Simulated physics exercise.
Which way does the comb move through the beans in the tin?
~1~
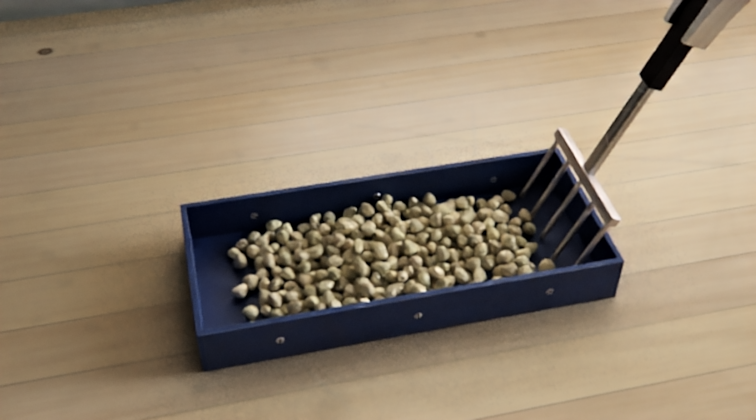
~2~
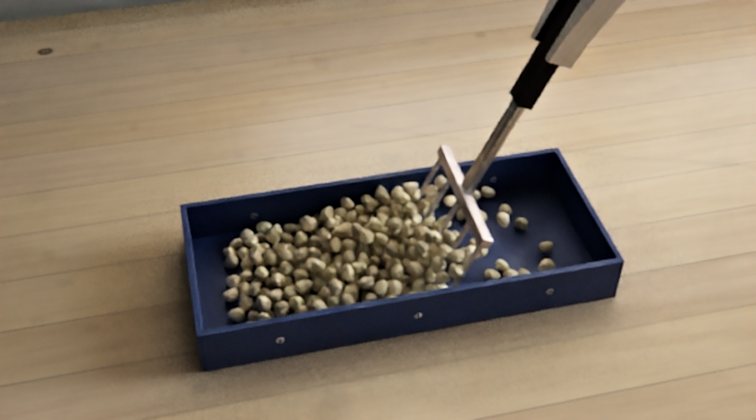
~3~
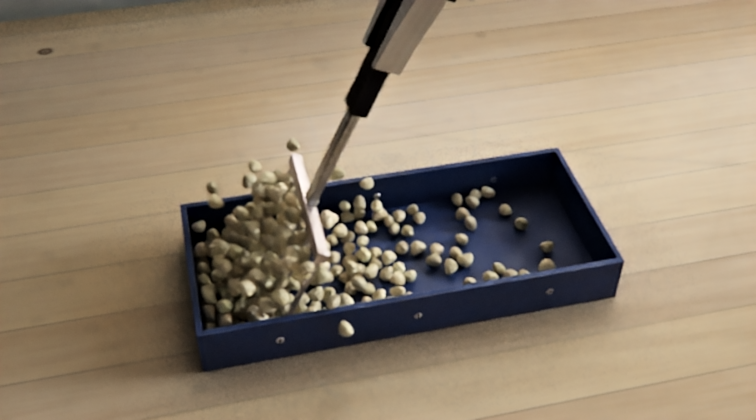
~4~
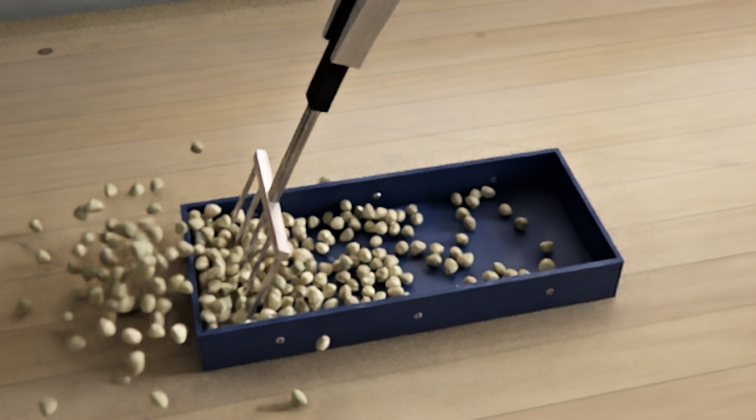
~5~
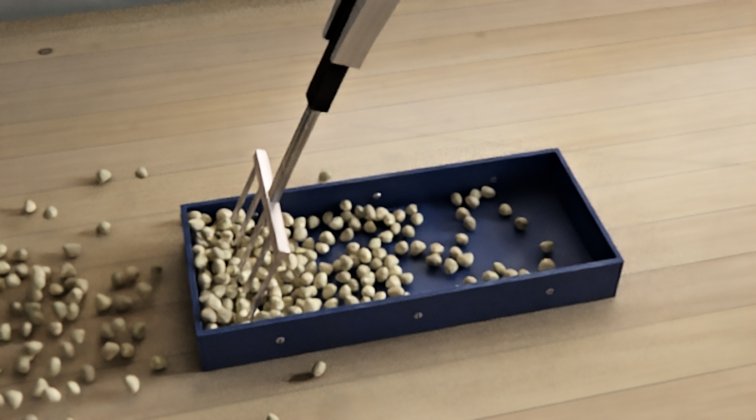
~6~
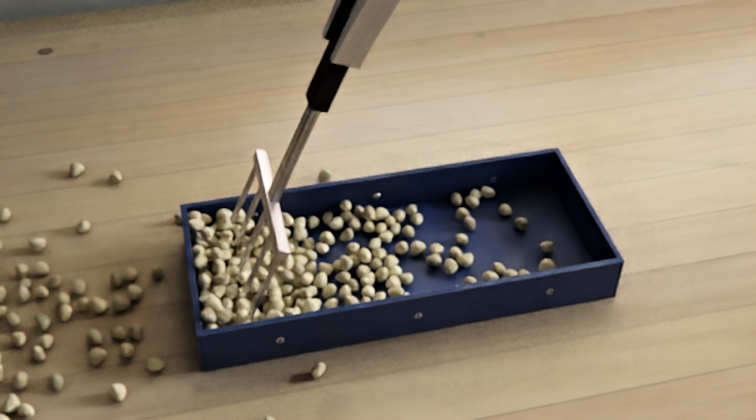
The comb moves to the left, going from the right end of the tin toward the left end before it stops.
In this clip, a pronged comb on a mechanical arm sweeps left through dried beans in a blue tin, piling them up and flinging many over the left end, then stops inside as the spilled beans lie scattered on the wooden table.
